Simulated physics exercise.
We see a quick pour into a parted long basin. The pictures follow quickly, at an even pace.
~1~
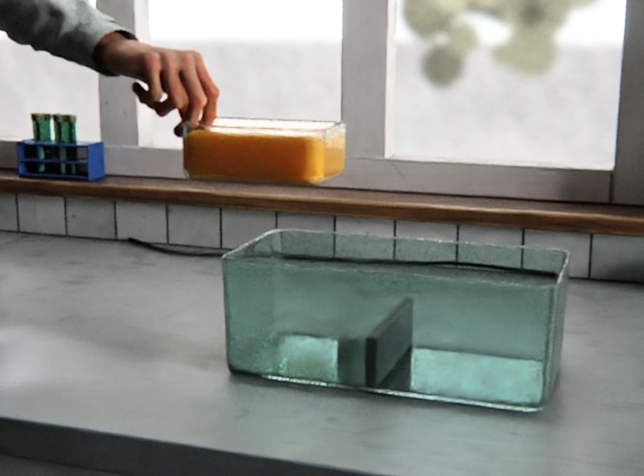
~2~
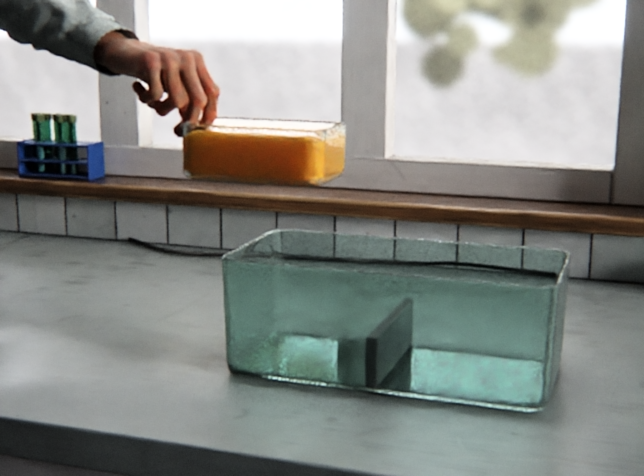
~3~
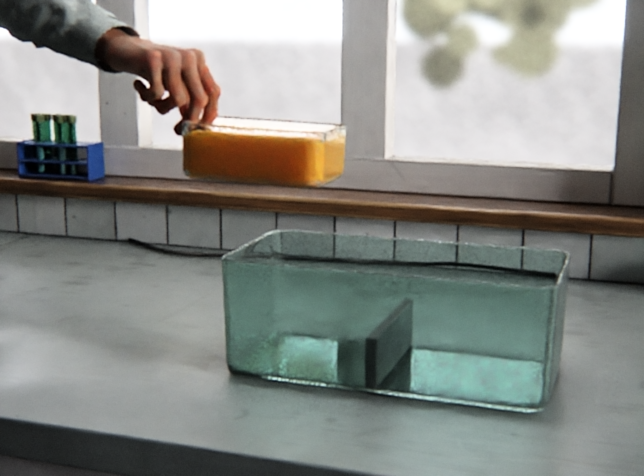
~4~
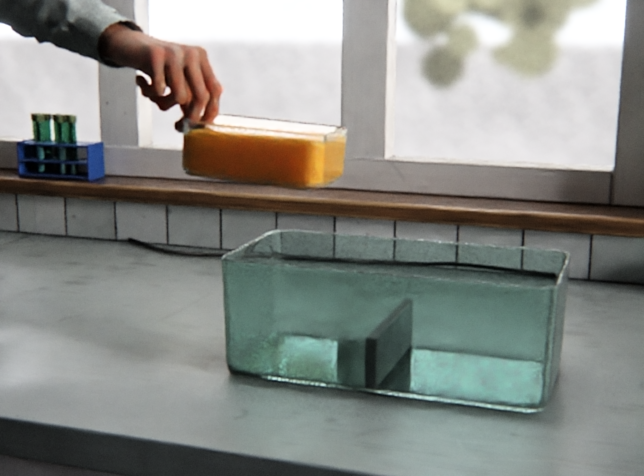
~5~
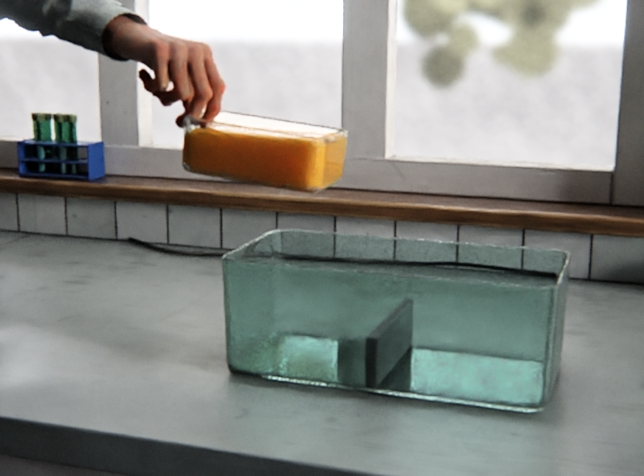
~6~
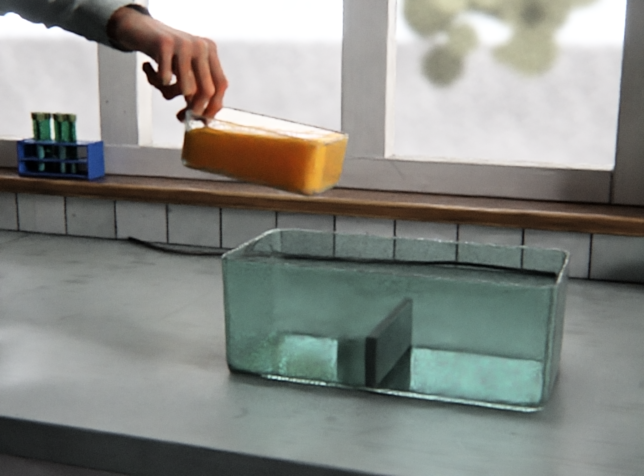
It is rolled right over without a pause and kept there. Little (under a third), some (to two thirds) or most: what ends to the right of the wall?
The share right of the wall is from a third to two thirds.
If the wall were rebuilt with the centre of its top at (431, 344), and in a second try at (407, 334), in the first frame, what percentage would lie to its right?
The first gives 10 %, the second 35 %.
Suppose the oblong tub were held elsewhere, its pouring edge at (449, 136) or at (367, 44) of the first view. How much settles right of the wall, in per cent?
About 95 and 75 per cent.
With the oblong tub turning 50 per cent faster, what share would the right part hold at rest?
Roughly 45 in a hundred.
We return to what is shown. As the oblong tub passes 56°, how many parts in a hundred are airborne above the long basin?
Some 30 per cent.
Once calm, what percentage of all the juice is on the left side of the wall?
Near 50 %.
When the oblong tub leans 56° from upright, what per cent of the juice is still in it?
About 40 per cent.
A moment on, the oblong tub is tipped part way and 39 per cent is still to pour, 11 is left of the wall and 18 right of it.
Next, the oblong tub is tipped on its side and 10 per cent is still to pour, 36 is left of the wall and 51 right of it.
Then the oblong tub is tipped on its side and 2 per cent is still to pour, 45 is left of the wall and 51 right of it.
Later the oblong tub is tipped on its side and 1 per cent is still to pour, 47 is left of the wall and 51 right of it.
In the end 48 per cent lies left of the wall, 51 right of it and 1 outside.
